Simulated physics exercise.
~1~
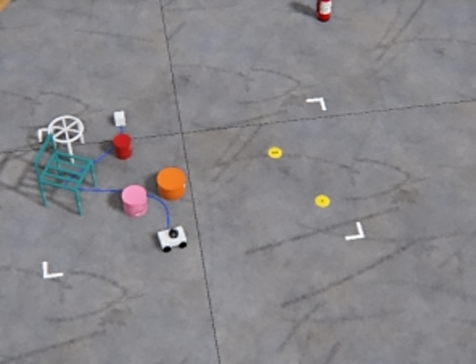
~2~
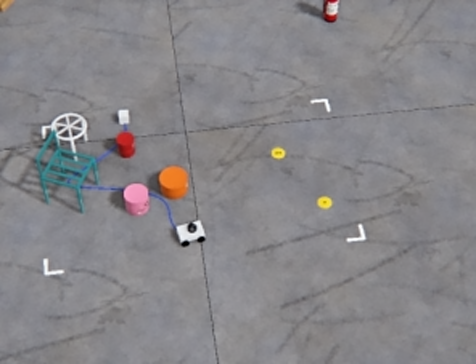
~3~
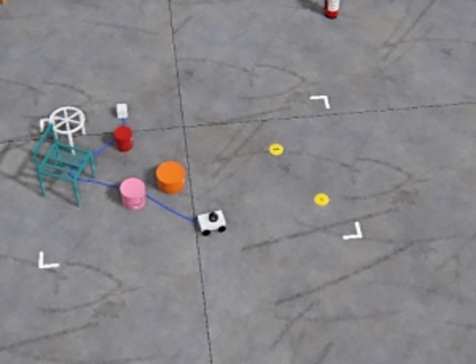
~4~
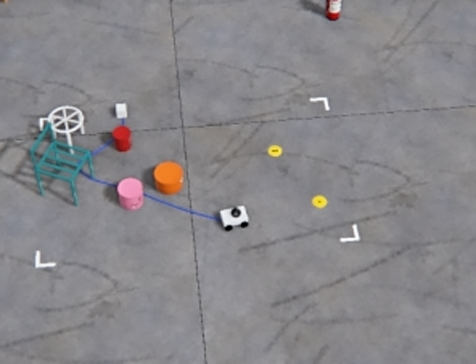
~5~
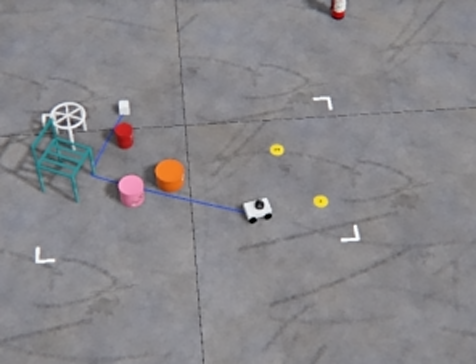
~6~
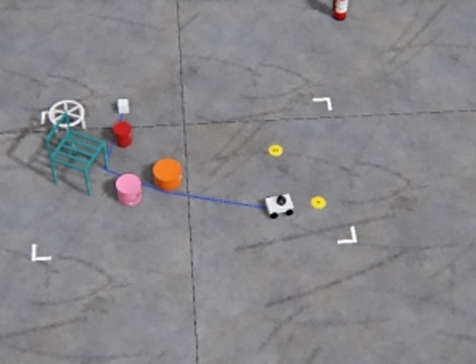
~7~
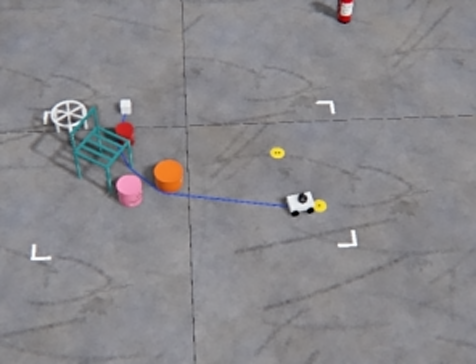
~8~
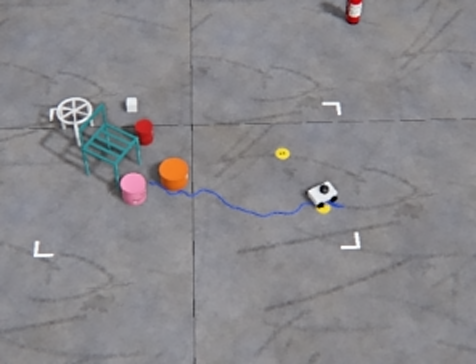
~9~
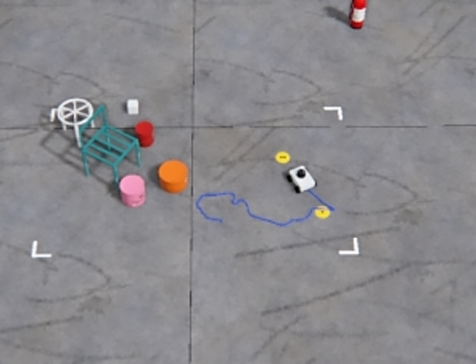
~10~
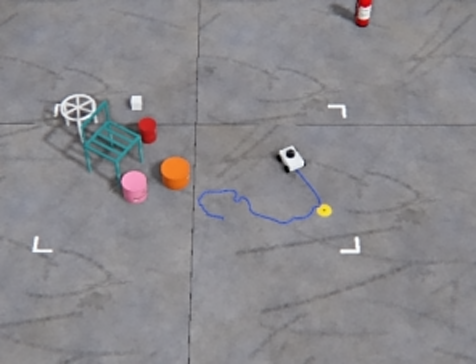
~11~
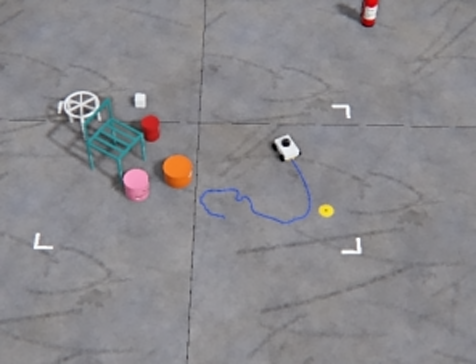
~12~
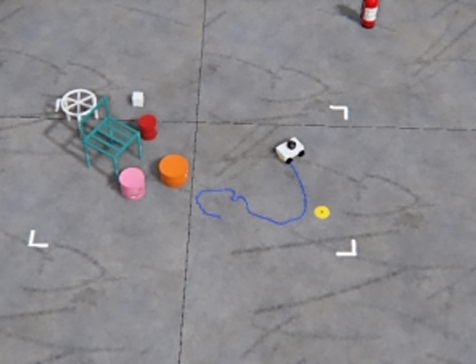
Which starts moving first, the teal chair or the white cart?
The white cart starts moving first. It is already well on its way to the right before the teal chair begins to slide.
Teal chair and red bin shifting right as a small white cart pulls its blue lead loose, turns back and stops.
